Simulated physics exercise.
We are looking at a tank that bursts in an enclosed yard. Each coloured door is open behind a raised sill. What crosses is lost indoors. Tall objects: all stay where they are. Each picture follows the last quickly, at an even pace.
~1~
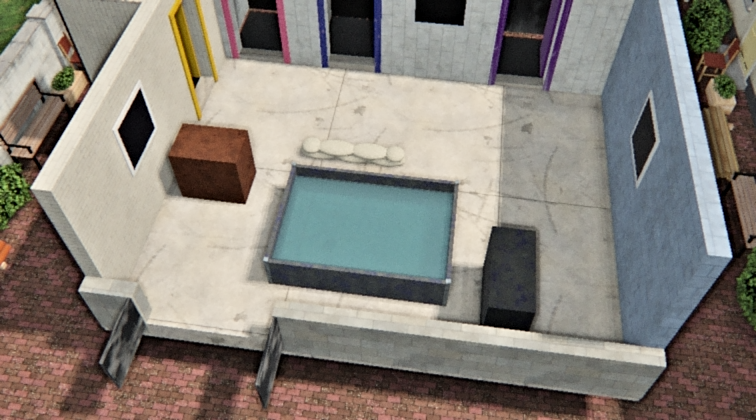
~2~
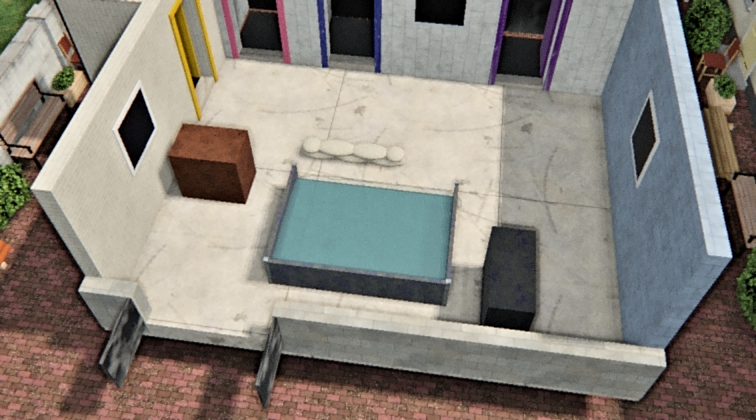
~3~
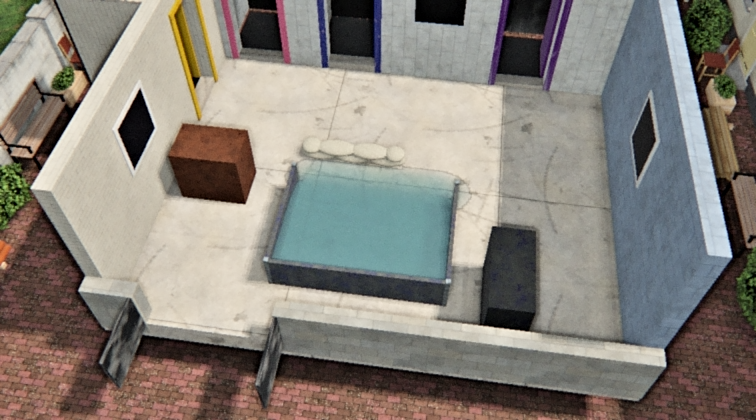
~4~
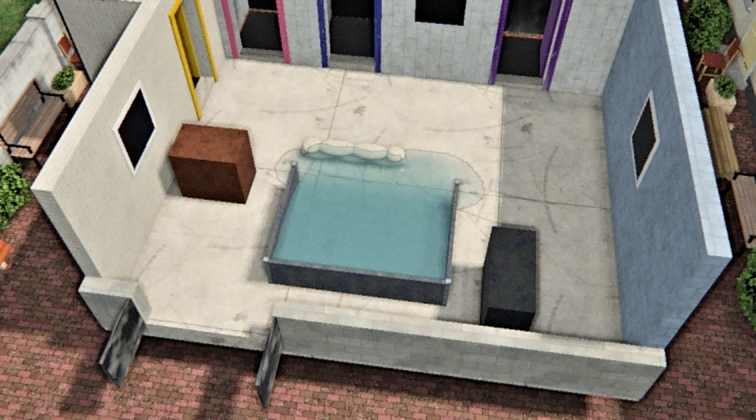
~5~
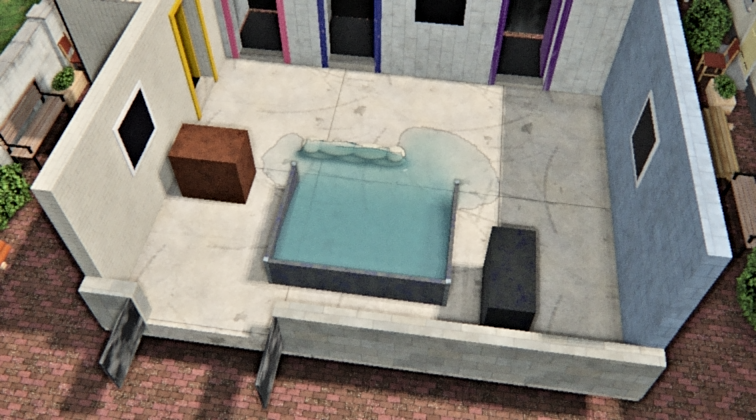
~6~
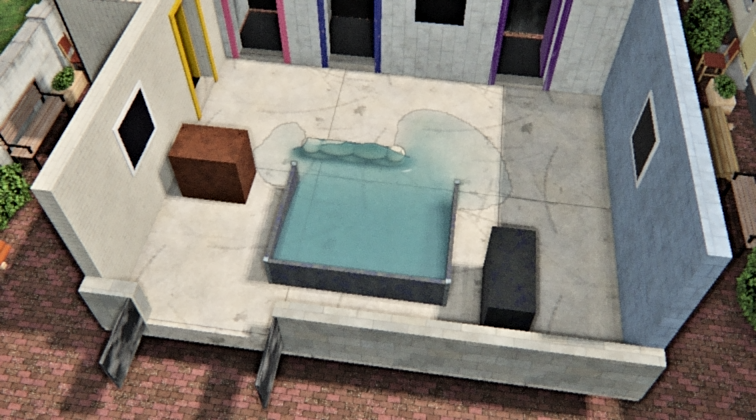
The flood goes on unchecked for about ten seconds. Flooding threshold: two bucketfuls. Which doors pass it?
In the end the blue door will most likely keep inside the limit; the purple door will most likely go past the limit; the pink door will most likely go past the limit; the yellow door will most likely keep inside the limit.
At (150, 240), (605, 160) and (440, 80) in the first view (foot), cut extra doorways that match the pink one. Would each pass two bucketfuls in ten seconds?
Door by door: Ends up below, ends up above, ends up above.
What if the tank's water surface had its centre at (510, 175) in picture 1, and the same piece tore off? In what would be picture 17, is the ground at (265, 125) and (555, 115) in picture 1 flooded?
Points in order: Bare; inundated.
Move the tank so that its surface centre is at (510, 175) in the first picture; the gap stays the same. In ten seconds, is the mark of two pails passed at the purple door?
Purple: Overshoots.
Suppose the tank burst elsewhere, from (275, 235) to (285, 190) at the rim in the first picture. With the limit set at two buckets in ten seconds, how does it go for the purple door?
My reading: The purple one keeps below it.
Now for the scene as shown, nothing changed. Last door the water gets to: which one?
My answer: The pink door.
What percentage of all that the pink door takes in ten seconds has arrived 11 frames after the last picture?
Around 0 %.
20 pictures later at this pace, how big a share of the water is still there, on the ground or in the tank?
Around 96 percent.
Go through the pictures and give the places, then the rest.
The open tank at (366, 223) is whole and still, in the first frame.
The front is at a hidden place, out from the gap on the open tank's far side, in the second frame.
Water pours out on the open tank's far side and has run to a hidden place, in the third frame.
Water pours out on the open tank's far side and has run to (281, 168), in the fourth frame.
The front is at (483, 162), out from the gap on the open tank's far side, in the fifth frame.
The front is at (462, 125), out from the gap on the open tank's far side, in the sixth frame.
A moment on, water covers 35 % of the floor; the blue door not reached, the purple door not reached, the pink door not reached, the yellow door not reached.
Next, water covers 55 % of the floor; the blue door wet at the sill, nothing in, the purple door under two buckets in, the pink door not reached, the yellow door wet at the sill, nothing in.
Then, water covers 60 % of the floor; the blue door wet at the sill, nothing in, the purple door over two buckets in, the pink door under two buckets in, the yellow door wet at the sill, nothing in.
Later, water covers 80 % of the floor; the blue door wet at the sill, nothing in, the purple door far over two buckets in, the pink door over two buckets in, the yellow door wet at the sill, nothing in.
In the end, water covers 90 % of the floor; the blue door wet at the sill, nothing in, the purple door far over two buckets in, the pink door over two buckets in, the yellow door wet at the sill, nothing in.
